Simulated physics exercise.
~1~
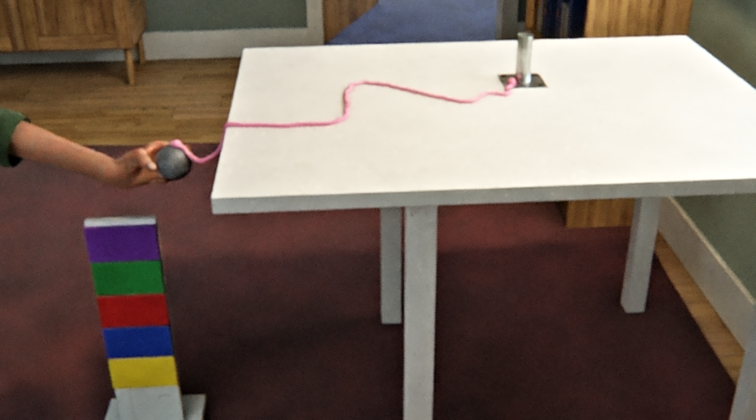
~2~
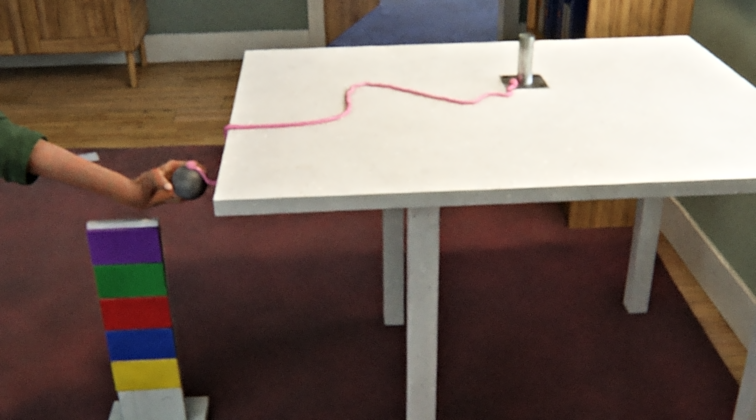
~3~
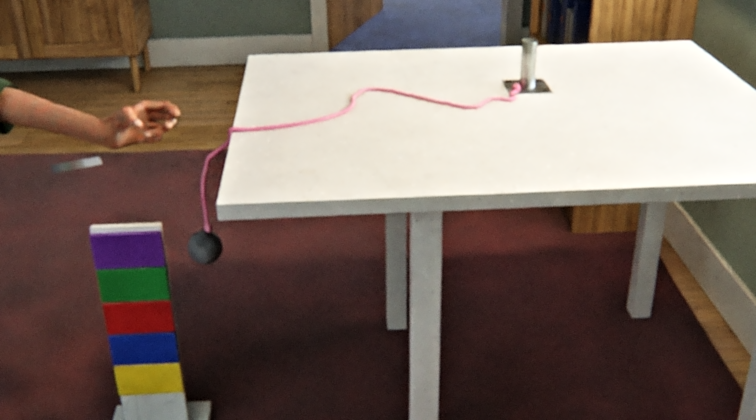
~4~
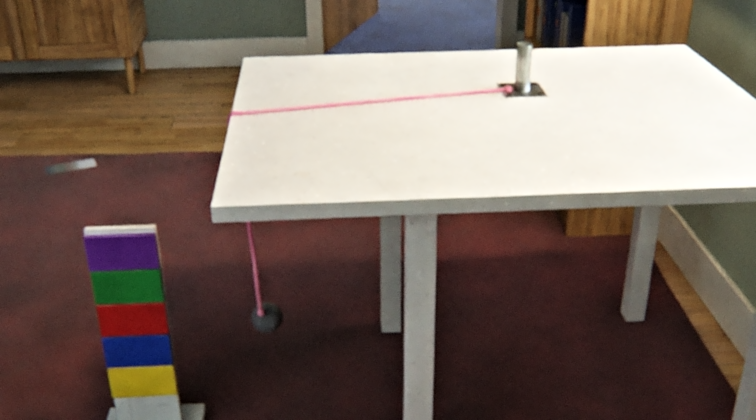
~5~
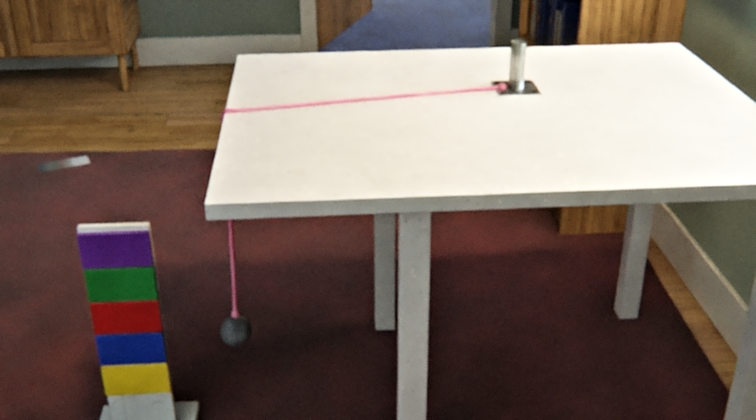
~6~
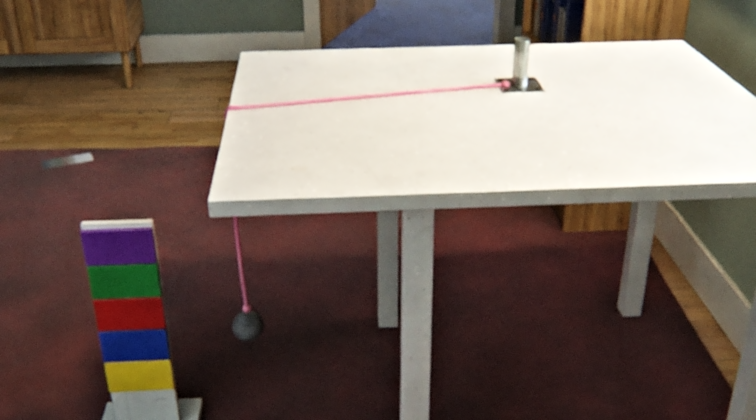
In a room with a dark red carpet and wooden floor, a slightly swaying camera looks across a white table. A pink cord runs over the tabletop from a small metal post to a grey ball, held by a hand beyond the left edge. Below stands an upright board banded purple, green, red, blue and yellow from top to bottom. The hand moves the ball a little right and down, then lets go and draws back. The ball drops, pulling the cord straight, and swings slightly under the edge. It ends hanging with its centre level with the blue band.
